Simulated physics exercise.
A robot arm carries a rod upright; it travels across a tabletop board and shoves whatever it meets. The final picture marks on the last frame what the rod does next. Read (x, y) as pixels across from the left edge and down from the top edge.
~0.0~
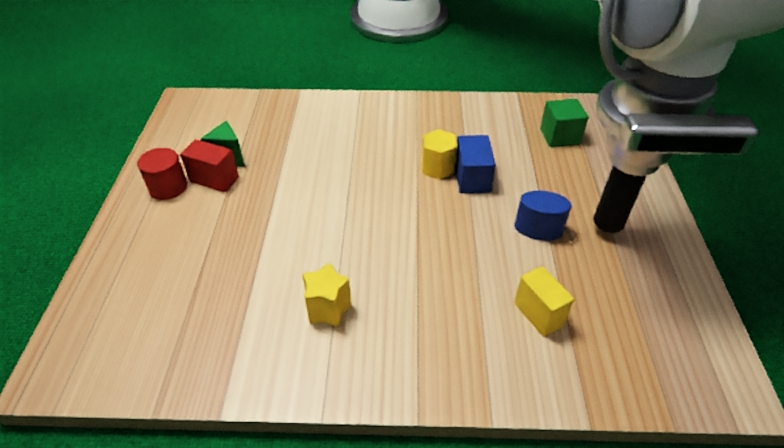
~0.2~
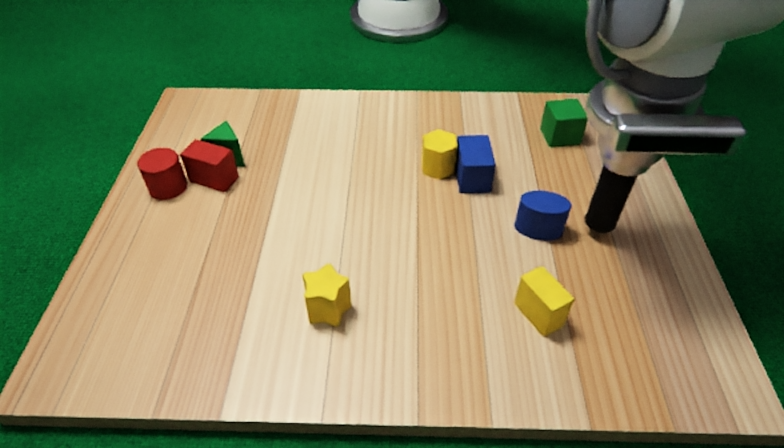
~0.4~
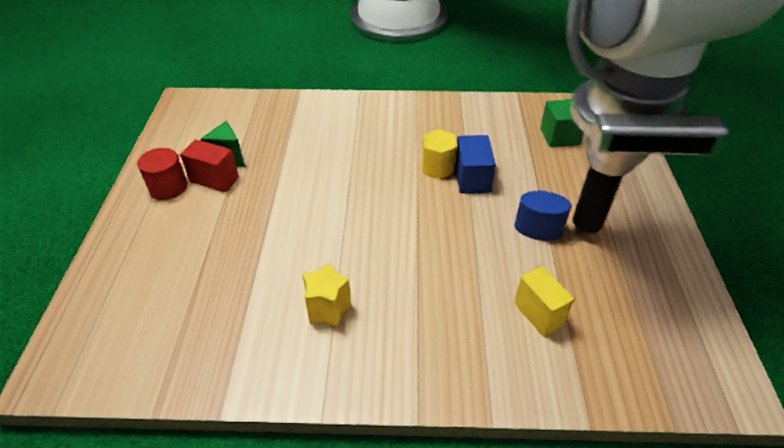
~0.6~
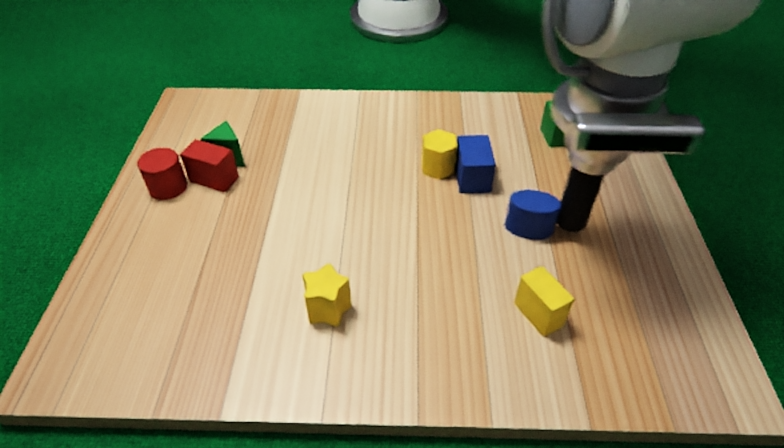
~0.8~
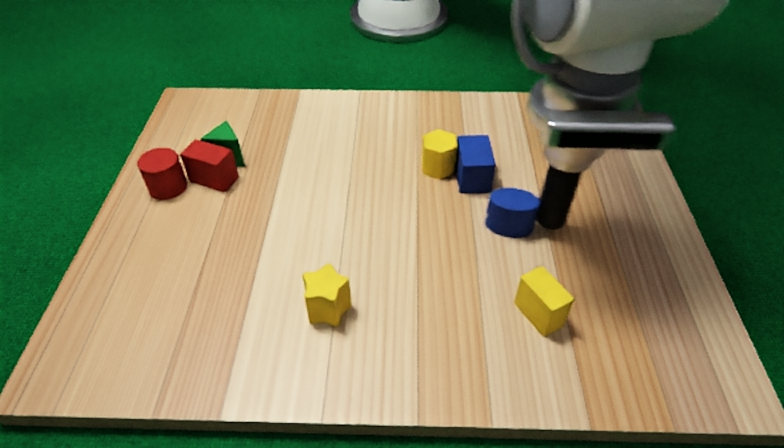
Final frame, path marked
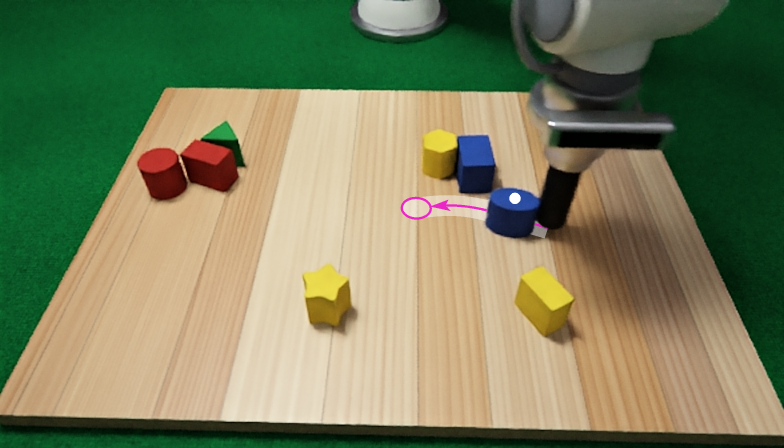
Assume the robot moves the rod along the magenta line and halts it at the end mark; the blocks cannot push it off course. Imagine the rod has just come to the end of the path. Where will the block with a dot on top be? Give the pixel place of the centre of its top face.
At pixel (421, 205).
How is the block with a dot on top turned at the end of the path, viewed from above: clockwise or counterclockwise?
Short answer: Counterclockwise.
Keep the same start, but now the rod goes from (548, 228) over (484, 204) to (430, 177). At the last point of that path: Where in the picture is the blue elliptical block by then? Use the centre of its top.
When the path ends, it will be at (455, 193).
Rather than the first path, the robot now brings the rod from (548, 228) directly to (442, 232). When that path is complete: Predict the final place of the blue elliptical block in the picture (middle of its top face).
At roughly (420, 184).
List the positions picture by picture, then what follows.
Rod tip (609, 222); block tops, blue rectangular block (476, 150); blue elliptical block (546, 201), in the first picture.
Rod (600, 222); blocks unchanged, in the second picture.
Rod (588, 222); blocks unchanged, in the third picture.
Rod (571, 221); blue elliptical block (536, 200), in the fourth picture.
Rod (551, 219); blue rectangular block (476, 150); blue elliptical block (515, 198), in the fifth picture.
Path on the board, from (548, 228) over (503, 215) and (460, 206) to (416, 208); the dot is on the blue elliptical block.
What follows on the original path. One third of the way, rod (505, 206); blue elliptical block (471, 194), turned 30° anticlockwise.
Two thirds of the way, rod (461, 197); blue elliptical block (441, 198), turned 85° anticlockwise.
At the end, rod (417, 199); blue rectangular block in place; blue elliptical block (421, 205), turned 155° anticlockwise.
